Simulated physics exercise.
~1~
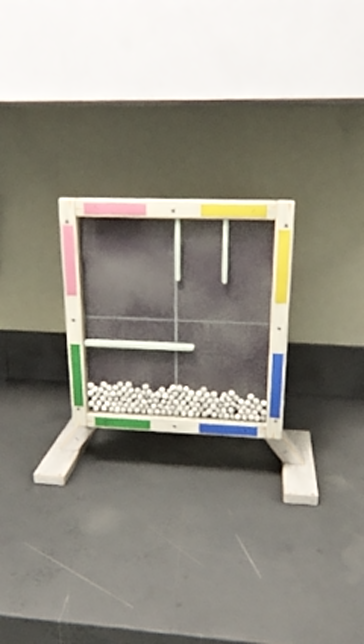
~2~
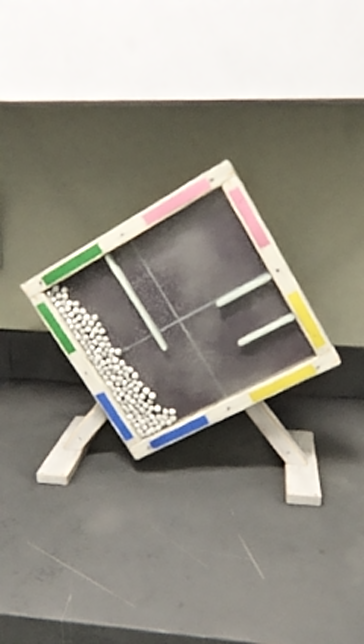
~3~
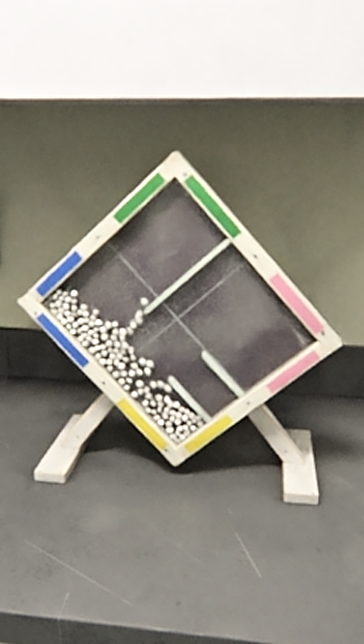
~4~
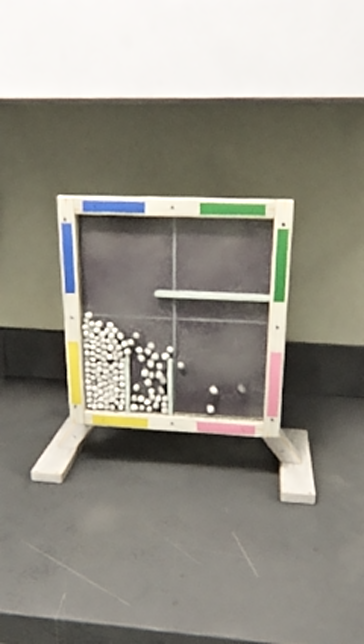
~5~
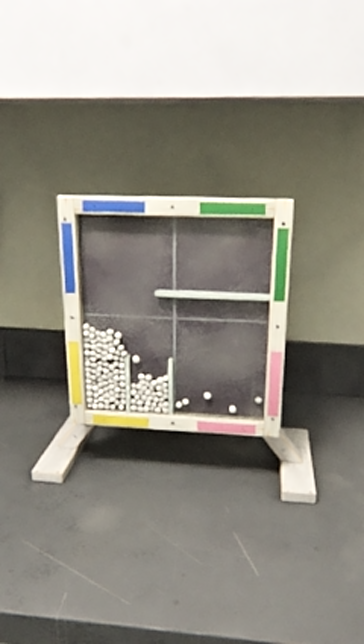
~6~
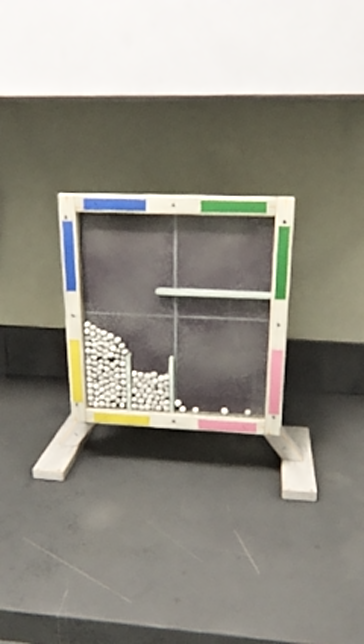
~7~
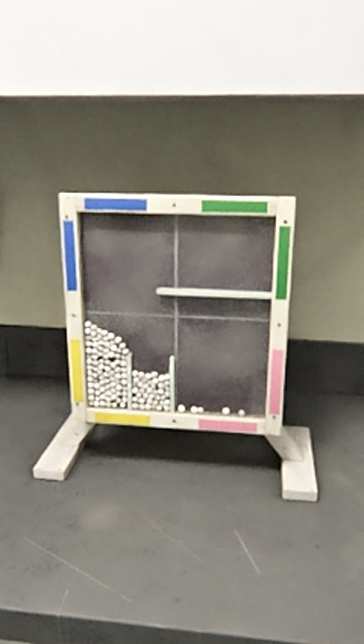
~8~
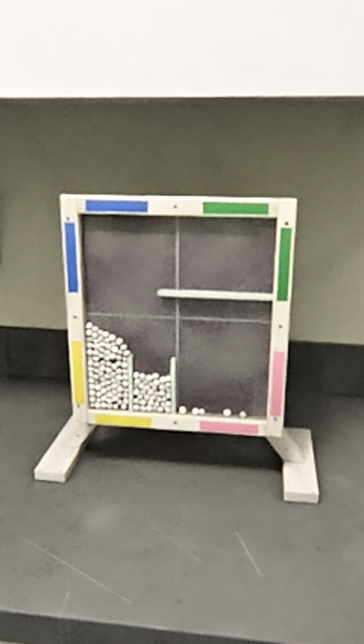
The video shows a square framed case of white beads on a stand turning clockwise through a half turn, the beads sliding and tumbling past inner bars, until they settle mostly in the yellow lower-left quarter, with a few lying in the pink lower-right quarter.
